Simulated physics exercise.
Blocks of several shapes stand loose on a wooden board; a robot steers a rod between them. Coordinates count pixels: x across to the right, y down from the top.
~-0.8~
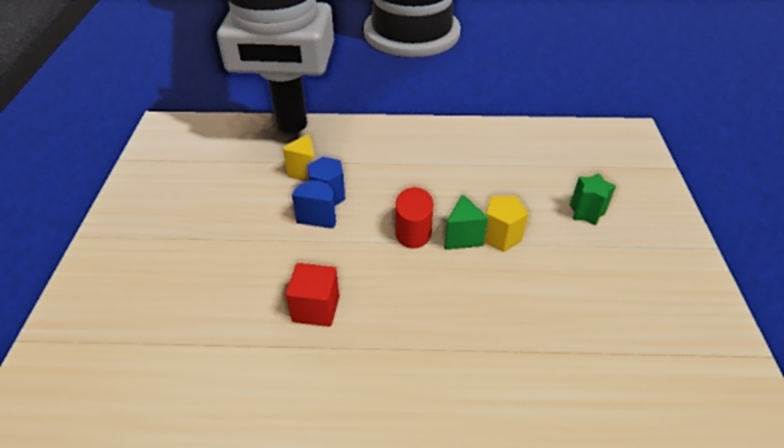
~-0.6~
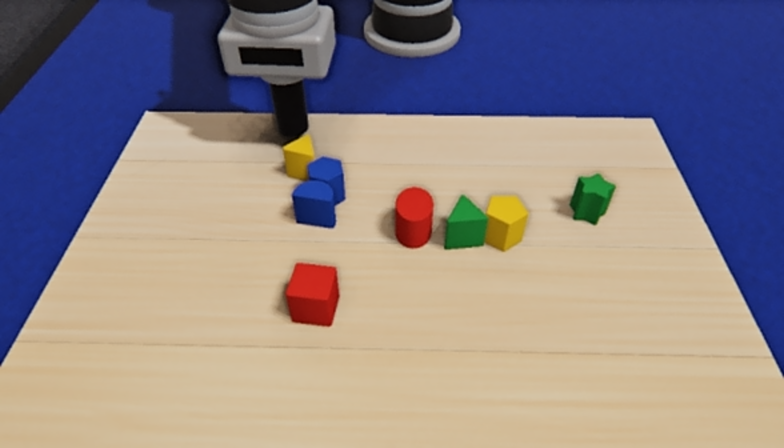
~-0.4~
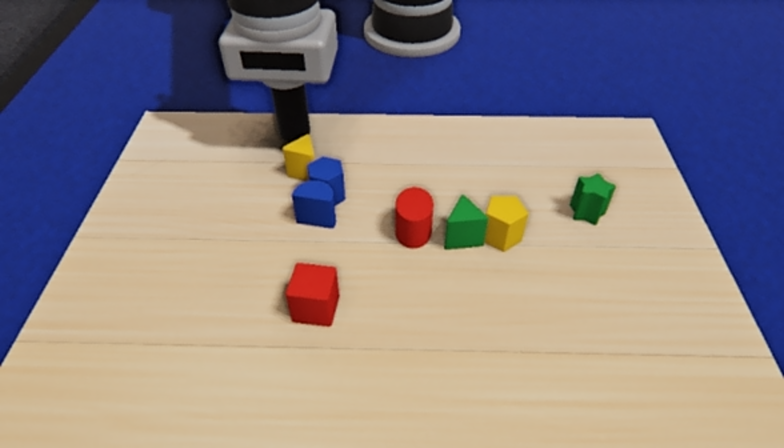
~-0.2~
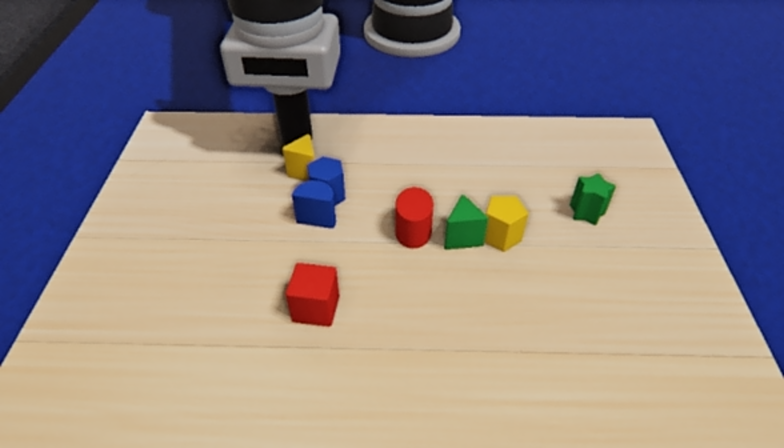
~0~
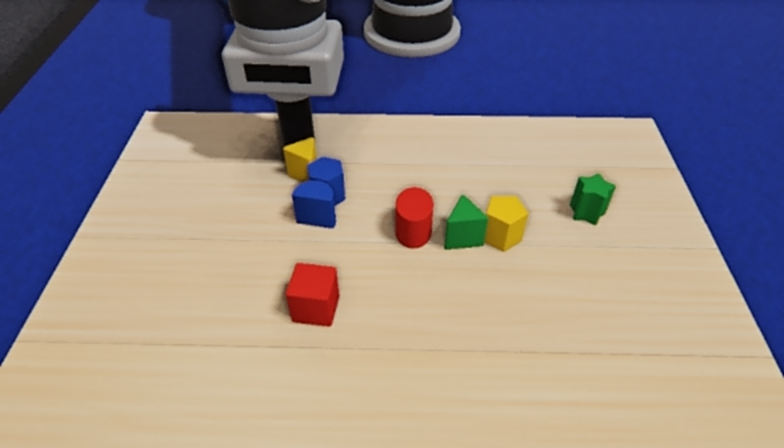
Robot arm inching its black rod forward behind the yellow triangle on a wooden board, the coloured blocks staying almost entirely still.
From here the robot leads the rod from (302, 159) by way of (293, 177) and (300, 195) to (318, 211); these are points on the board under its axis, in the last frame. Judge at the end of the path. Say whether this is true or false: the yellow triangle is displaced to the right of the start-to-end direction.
That is true.
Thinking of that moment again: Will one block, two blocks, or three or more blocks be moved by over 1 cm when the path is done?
I expect three or more blocks to be moved by more than 1 cm.
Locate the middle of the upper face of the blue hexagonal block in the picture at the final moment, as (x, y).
The middle of its top is at (351, 179).
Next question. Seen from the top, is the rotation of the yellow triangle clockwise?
Yes - that is the case.
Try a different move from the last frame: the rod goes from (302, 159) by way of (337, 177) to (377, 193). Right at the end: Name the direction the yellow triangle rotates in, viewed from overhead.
If we look at it from overhead, the yellow triangle pivots clockwise.
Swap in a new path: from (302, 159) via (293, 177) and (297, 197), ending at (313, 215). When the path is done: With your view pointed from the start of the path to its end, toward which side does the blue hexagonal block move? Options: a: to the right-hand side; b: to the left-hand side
I'll go with b - to the left-hand side.
On the path given first. Halfway along, rod at (292, 173); yellow triangle at (295, 176), turned 10° clockwise; blue half-round block at (315, 194), turned 15° anticlockwise; blue hexagonal block at (329, 170), turned 20° anticlockwise.
At the end, rod at (316, 197); yellow triangle at (294, 201), turned 50° clockwise; blue half-round block at (322, 209), turned 75° anticlockwise; blue hexagonal block at (351, 179), turned 65° anticlockwise.
